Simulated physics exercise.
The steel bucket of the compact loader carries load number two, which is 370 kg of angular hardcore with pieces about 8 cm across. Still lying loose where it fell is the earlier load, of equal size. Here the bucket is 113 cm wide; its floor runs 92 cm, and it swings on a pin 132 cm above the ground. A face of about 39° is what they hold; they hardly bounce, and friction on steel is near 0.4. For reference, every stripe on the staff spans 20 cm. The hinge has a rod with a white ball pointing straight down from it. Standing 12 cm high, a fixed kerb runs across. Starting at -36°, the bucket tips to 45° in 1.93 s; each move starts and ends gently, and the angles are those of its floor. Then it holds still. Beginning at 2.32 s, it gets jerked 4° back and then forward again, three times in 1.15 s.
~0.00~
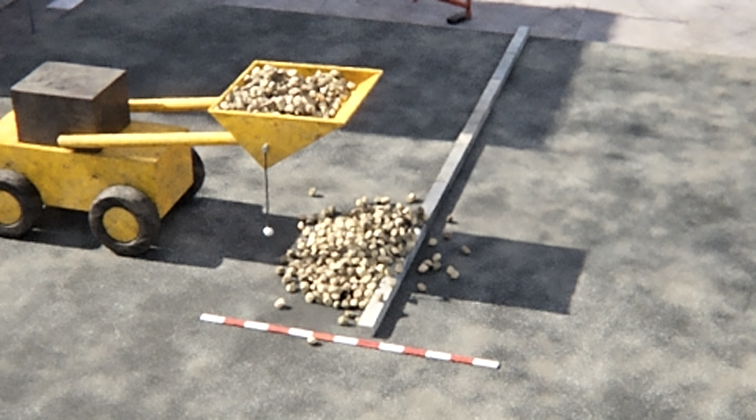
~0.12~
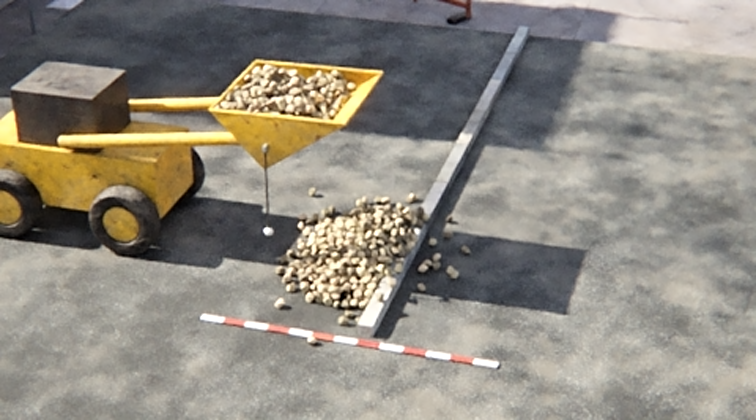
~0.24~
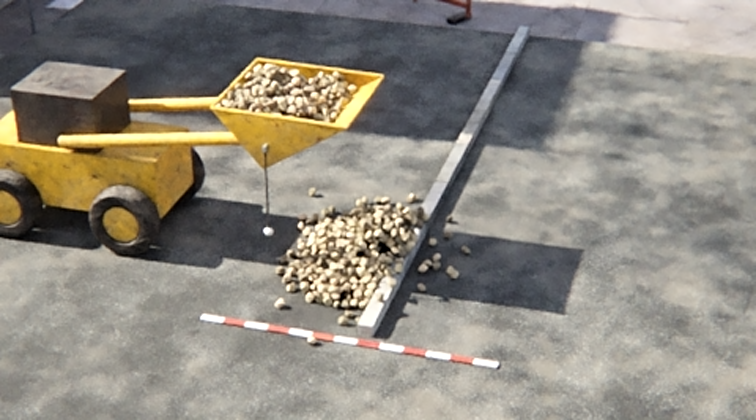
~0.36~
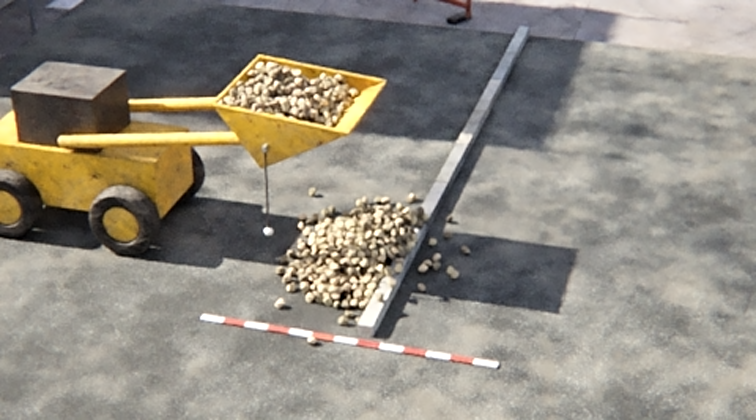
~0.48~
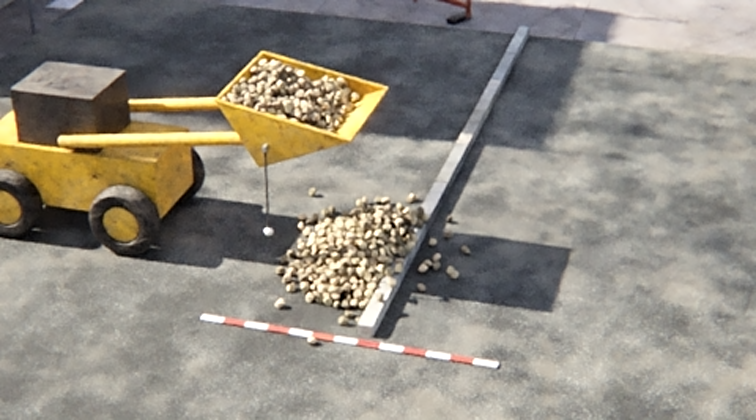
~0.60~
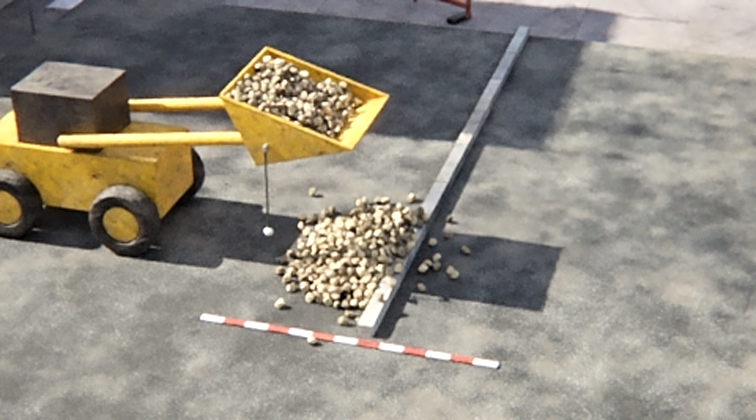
On grey ground, a yellow loader slowly tilts its stone-filled bucket above a stone pile.
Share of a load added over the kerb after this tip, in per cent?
Some 28 %.
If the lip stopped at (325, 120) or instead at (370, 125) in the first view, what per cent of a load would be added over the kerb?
First place: Roughly 5 %; second place: Roughly 55 %.
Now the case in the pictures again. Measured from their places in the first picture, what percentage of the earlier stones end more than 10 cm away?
Close to 5 in a hundred of them.
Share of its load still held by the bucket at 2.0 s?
Some 25 percent, roughly.
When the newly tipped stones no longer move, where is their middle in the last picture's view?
The middle ends up near (383, 243).
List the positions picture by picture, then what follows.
In the first picture, the bucket is at -36°, its lip at (345, 123); the top of the load is at (279, 76). The earlier load is highest near (367, 231), 29 cm above ground level, 98 % on this side of the kerb, 2 % over the kerb.
In the second picture, the bucket is at -35°, its lip at (346, 124); the top of the load is at (279, 75); the stones move at 0.1 m/s on average.
In the third picture, the bucket is at -33°, its lip at (347, 128); the top of the load is at (275, 74); the stones move at 0.1 m/s on average.
In the fourth picture, the bucket is at -29°, its lip at (349, 133); the top of the load is at (273, 72); the stones move at 0.2 m/s on average.
In the fifth picture, the bucket is at -23°, its lip at (351, 141); the top of the load is at (272, 71); the stones move at 0.2 m/s on average.
In the sixth picture, the bucket is at -17°, its lip at (352, 149); the top of the load is at (274, 68); the stones move at 0.2 m/s on average.
After 1.5 s the floor is at 32°; in per cent of one load, 97 in the bucket, 101 on this side of the kerb, 2 over the kerb; the foremost stones are at (443, 263).
After 2.0 s the floor is at 45°; in per cent of one load, 23 in the bucket, 171 on this side of the kerb, 6 over the kerb; the foremost stones are at (445, 268).
After 3.9 s the floor is at 45°; in per cent of one load, 0 in the bucket, 170 on this side of the kerb, 30 over the kerb; the foremost stones are at (498, 267).
After 6.6 s the floor is at 45°; in per cent of one load, 0 in the bucket, 170 on this side of the kerb, 30 over the kerb; the foremost stones are at (498, 267). Net gain over the kerb, 28.
